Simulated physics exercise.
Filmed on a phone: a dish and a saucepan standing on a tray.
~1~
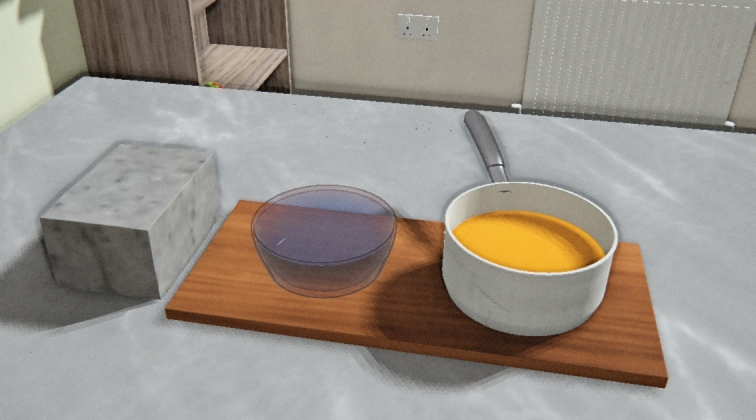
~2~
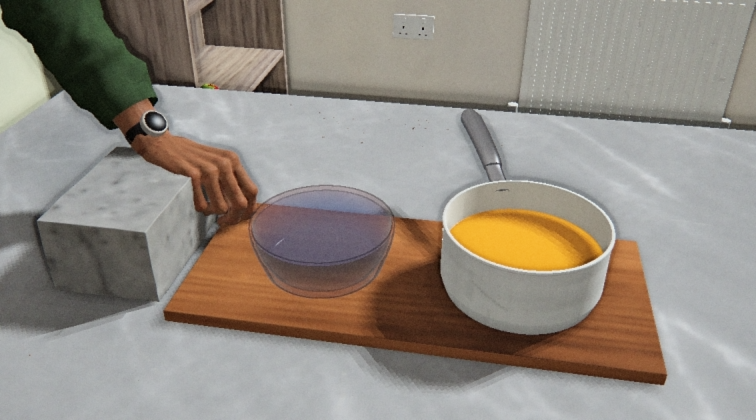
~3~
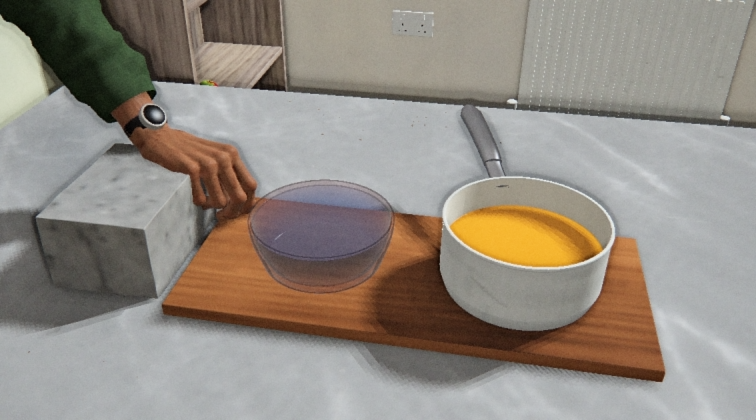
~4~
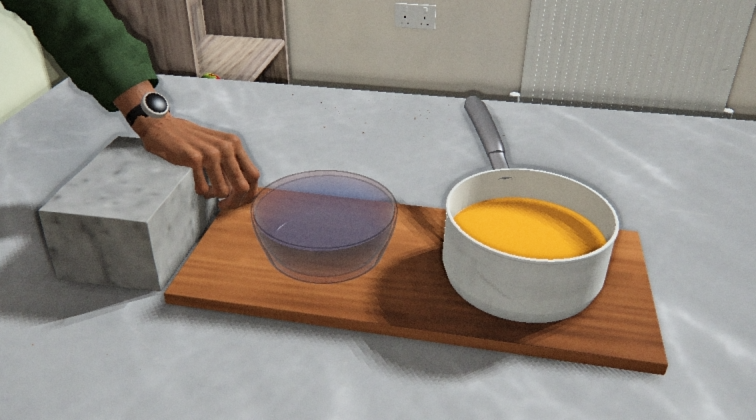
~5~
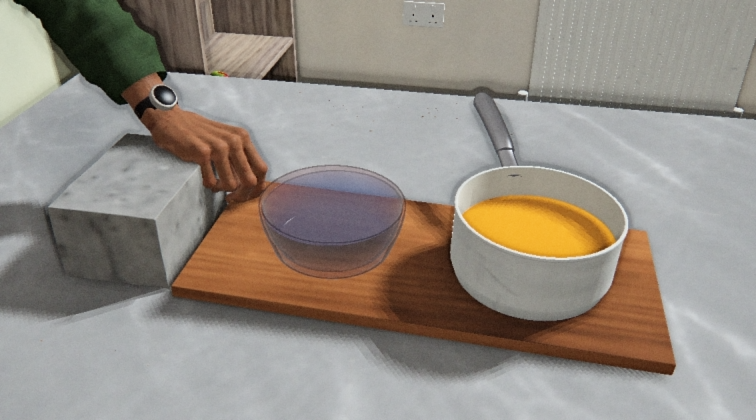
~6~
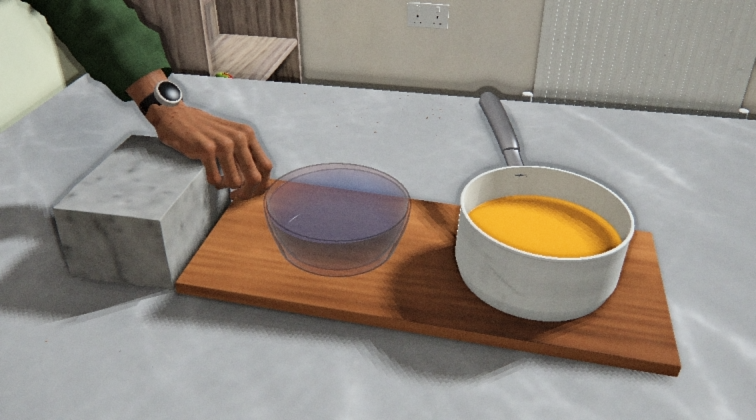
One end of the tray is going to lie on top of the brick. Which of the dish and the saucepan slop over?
The dish loses some; the saucepan holds.
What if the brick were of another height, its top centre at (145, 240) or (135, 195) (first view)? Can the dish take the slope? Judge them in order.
One after the other: Is safe, wets the top.
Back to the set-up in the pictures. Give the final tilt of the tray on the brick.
Some 12 degrees.
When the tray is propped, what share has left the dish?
Roughly 26 per cent.
Soon after, the tray slopes by about 7°; dish, some has gone over its rim; saucepan, nothing has left it.
Later, the tray slopes by about 13°; dish, some has gone over its rim; saucepan, nothing has left it.
In the end, the tray slopes by about 12°, resting on the brick; dish, some has gone over its rim; saucepan, nothing has left it.
